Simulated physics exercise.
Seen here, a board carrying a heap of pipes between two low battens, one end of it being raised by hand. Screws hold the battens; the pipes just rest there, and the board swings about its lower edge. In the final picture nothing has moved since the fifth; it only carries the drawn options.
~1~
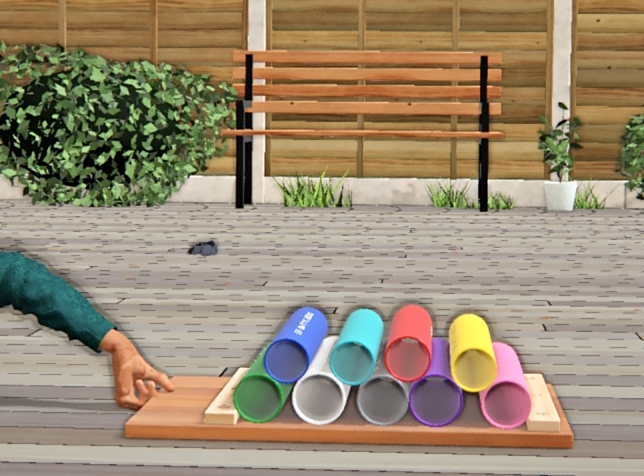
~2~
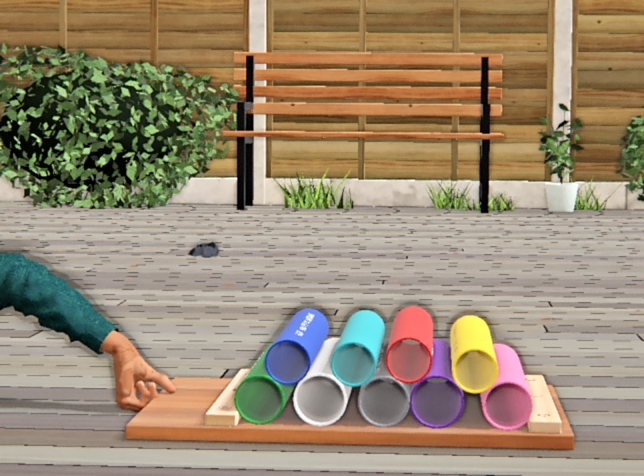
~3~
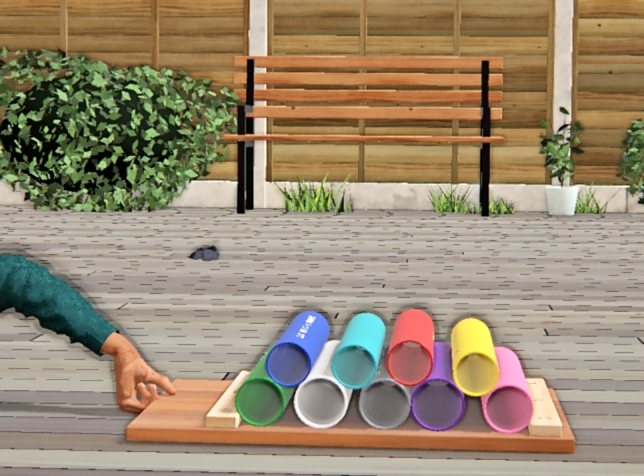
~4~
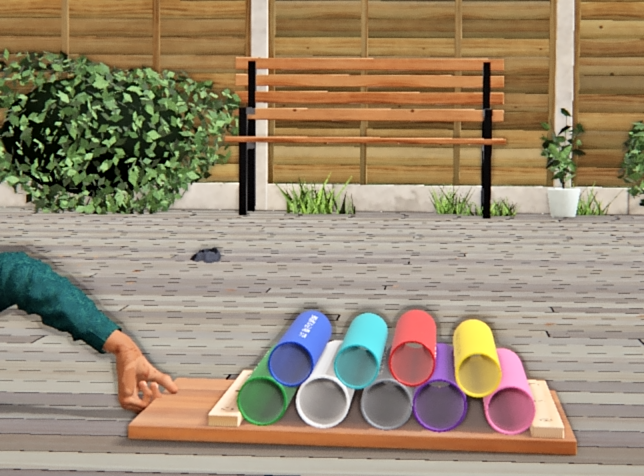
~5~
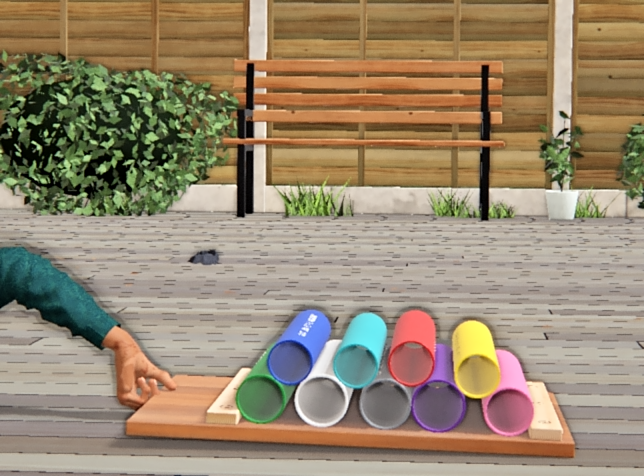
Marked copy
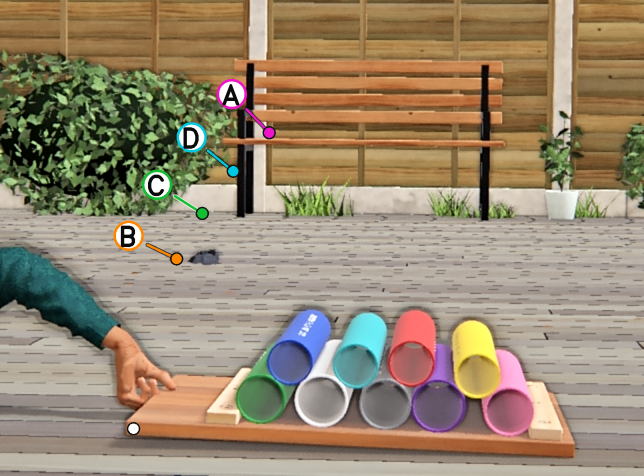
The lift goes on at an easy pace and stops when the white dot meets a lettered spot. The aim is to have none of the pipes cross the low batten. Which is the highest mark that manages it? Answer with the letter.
Stop at B.
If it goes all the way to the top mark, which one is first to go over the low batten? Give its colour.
First is the yellow one.
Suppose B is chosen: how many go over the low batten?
With B, none.
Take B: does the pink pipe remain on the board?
Yes.
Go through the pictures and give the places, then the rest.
The first frame shows turquoise pipe (352, 362); red pipe (408, 359); yellow pipe (474, 369).
The second frame shows yellow pipe (475, 371); board (356, 405).
The third frame shows board (356, 407); green pipe (260, 402); blue pipe (289, 364); turquoise pipe (354, 367).
The fourth frame shows board (358, 408); green pipe (262, 401); white pipe (323, 402).
The fifth frame shows board (356, 407); green pipe (261, 399); white pipe (321, 401).
On the marked copy, A at (269, 133); B at (177, 259); C at (202, 214); D at (233, 172); the white dot at (133, 429).
Following B. Soon after the start, board at 16°.
Later, board at 25°.
In the end, board at 25°, none over the low batten.
As for the rest, A nine over the low batten; C one over the low batten (yellow); D nine over the low batten.
